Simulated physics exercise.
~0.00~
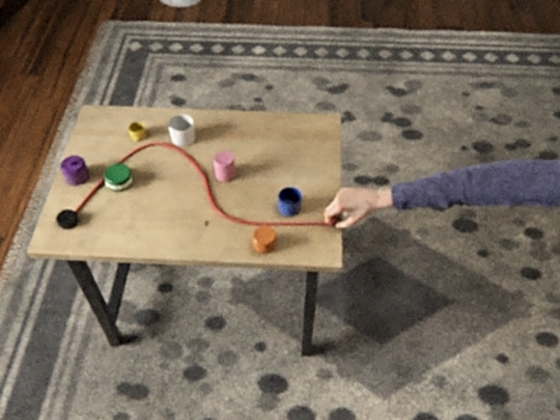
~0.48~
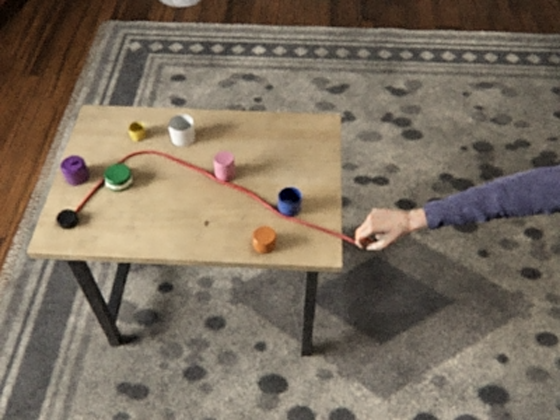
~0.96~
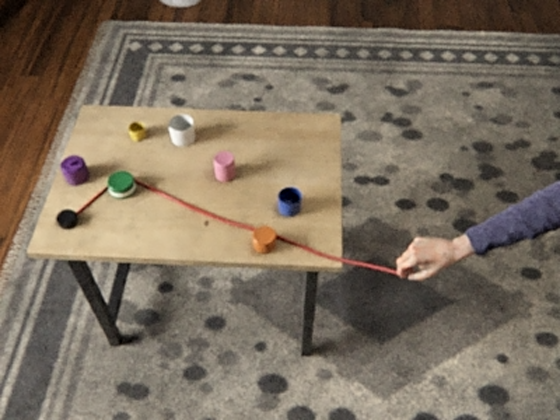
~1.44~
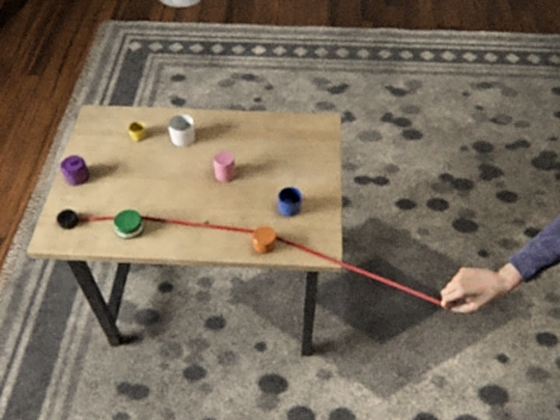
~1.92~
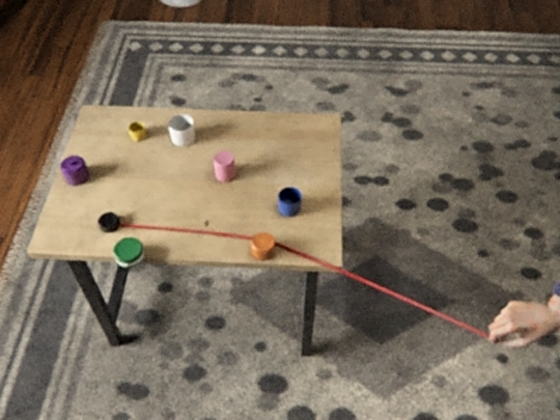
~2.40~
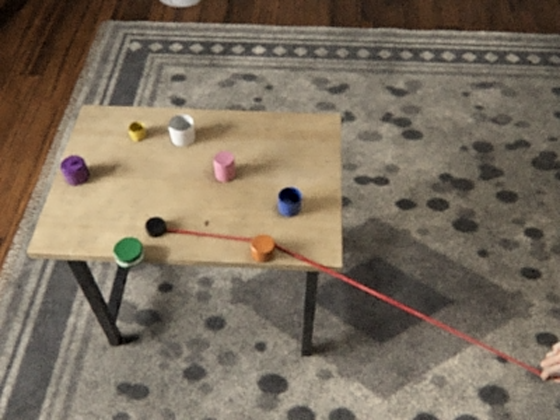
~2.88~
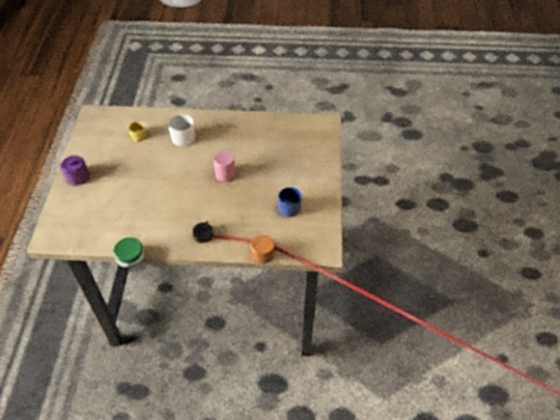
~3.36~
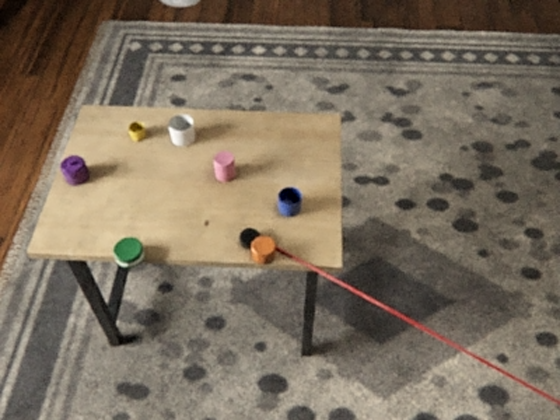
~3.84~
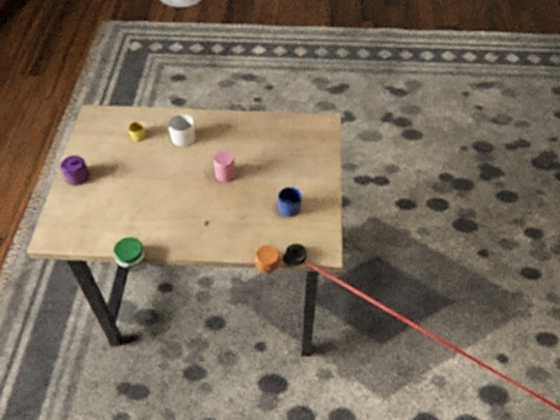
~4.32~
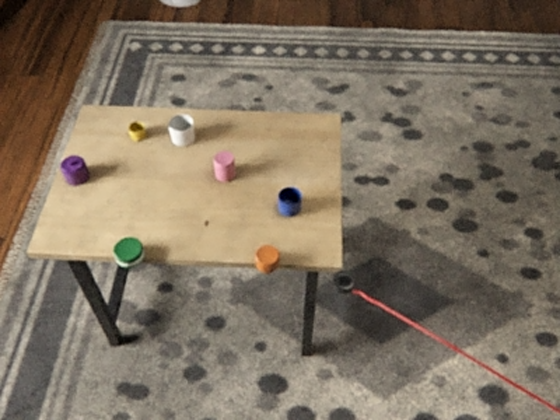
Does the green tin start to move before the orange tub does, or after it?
The green tin starts to move before the orange tub. The cord drags the tin towards the front edge first, and the orange tub shifts only slightly later on.
